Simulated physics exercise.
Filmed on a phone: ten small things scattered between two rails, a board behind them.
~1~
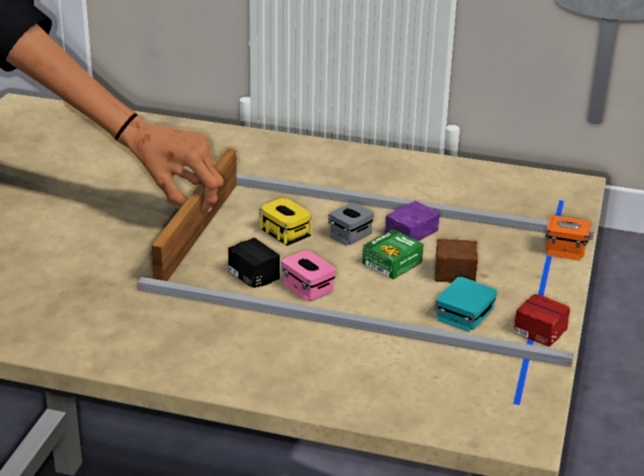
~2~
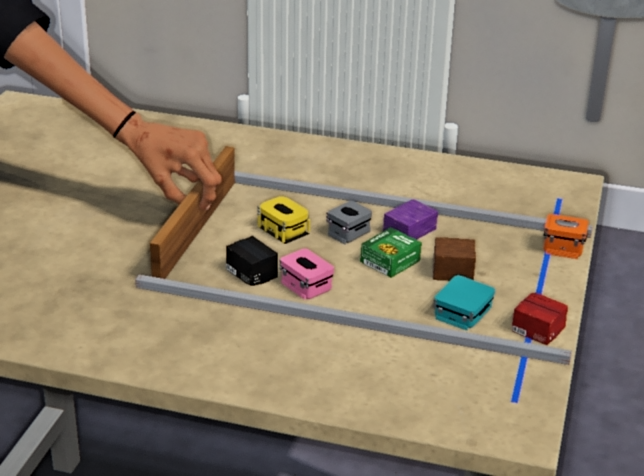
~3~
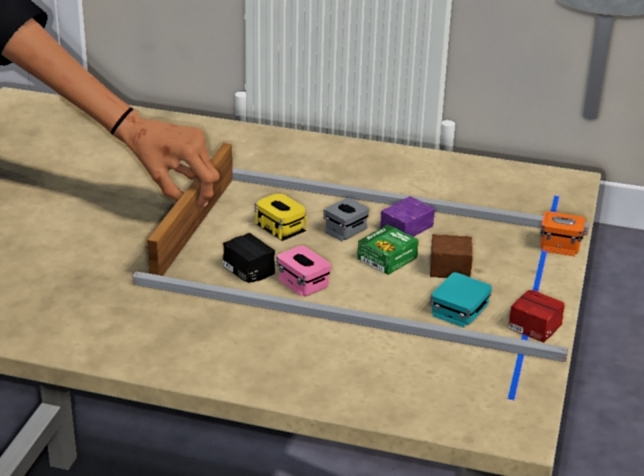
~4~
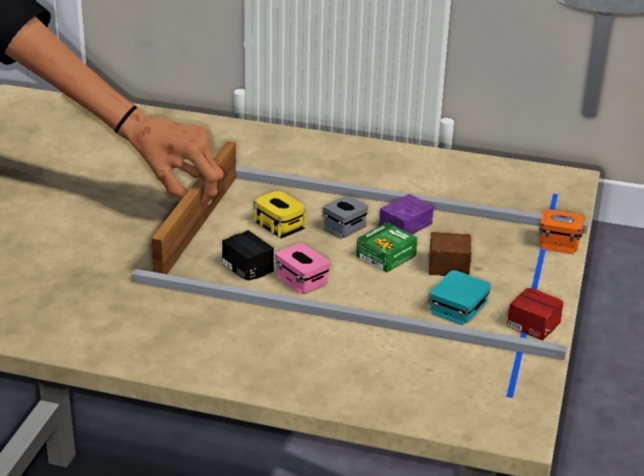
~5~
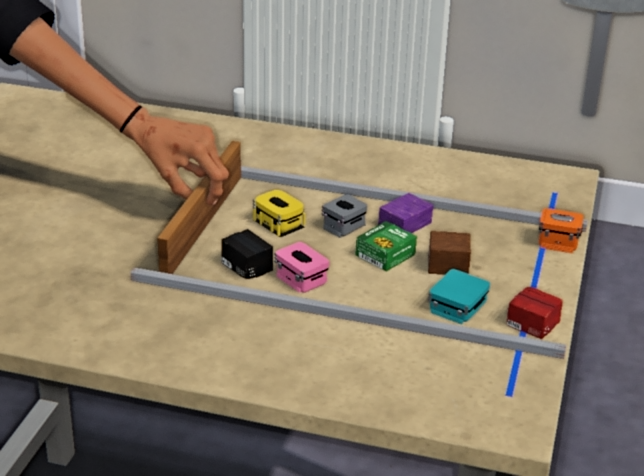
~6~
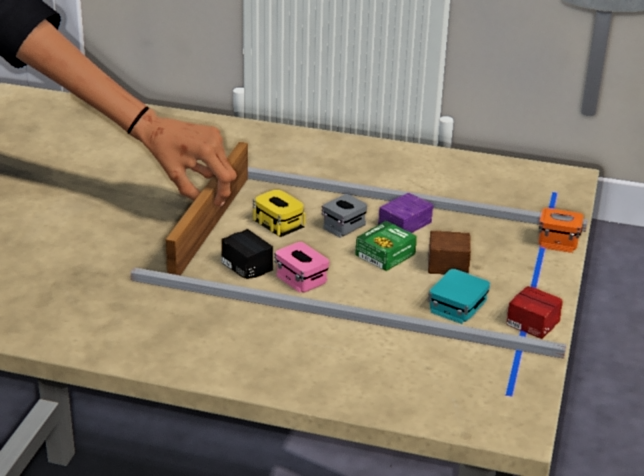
A pale wooden table stands before a white radiator and grey wall, seen from above at an angle. Between two grey rails sit yellow, grey, purple, black, pink, green, brown and turquoise objects, with orange and red ones at the right by a blue strip. The view shifts very slightly at first, then a hand at left slides a wooden board a short way right, while the objects stay still.
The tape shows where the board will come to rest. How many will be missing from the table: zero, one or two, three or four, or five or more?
The number that fall off is five or more.
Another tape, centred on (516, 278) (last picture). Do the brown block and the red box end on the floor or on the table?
The brown block drops off; the red box comes down.
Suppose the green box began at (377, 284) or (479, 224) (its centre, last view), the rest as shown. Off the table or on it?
Place by place, it goes over; is lost.
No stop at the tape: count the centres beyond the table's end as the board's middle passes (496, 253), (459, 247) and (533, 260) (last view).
It would be 2, 0 and 5.
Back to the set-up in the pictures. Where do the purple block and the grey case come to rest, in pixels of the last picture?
The purple block stops around (563, 230); the grey case around (557, 250).
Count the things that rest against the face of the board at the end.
That makes 5.
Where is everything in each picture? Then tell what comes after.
The first frame shows orange case (567, 237); red box (542, 320); turquoise case (466, 305); board (198, 213); tape (542, 289).
The second frame shows red box (540, 318); grey case (350, 223).
The third frame shows turquoise case (461, 300); purple block (407, 219).
The fourth frame shows orange case (561, 231); green box (387, 247).
The fifth frame shows red box (535, 312); board (203, 206).
The sixth frame shows orange case (560, 230); red box (535, 312); turquoise case (459, 297); board (210, 207); tape (535, 281).
A little later, none off yet; orange case at rest near (560, 230); red box at rest near (535, 312); turquoise case at rest near (459, 297).
Next, none off yet; orange case at rest near (560, 230); red box at rest near (535, 312); turquoise case shifted a little near (473, 300).
When it is over, the number that fall off is five or more; down, green box, brown block, turquoise case, red box and orange case.
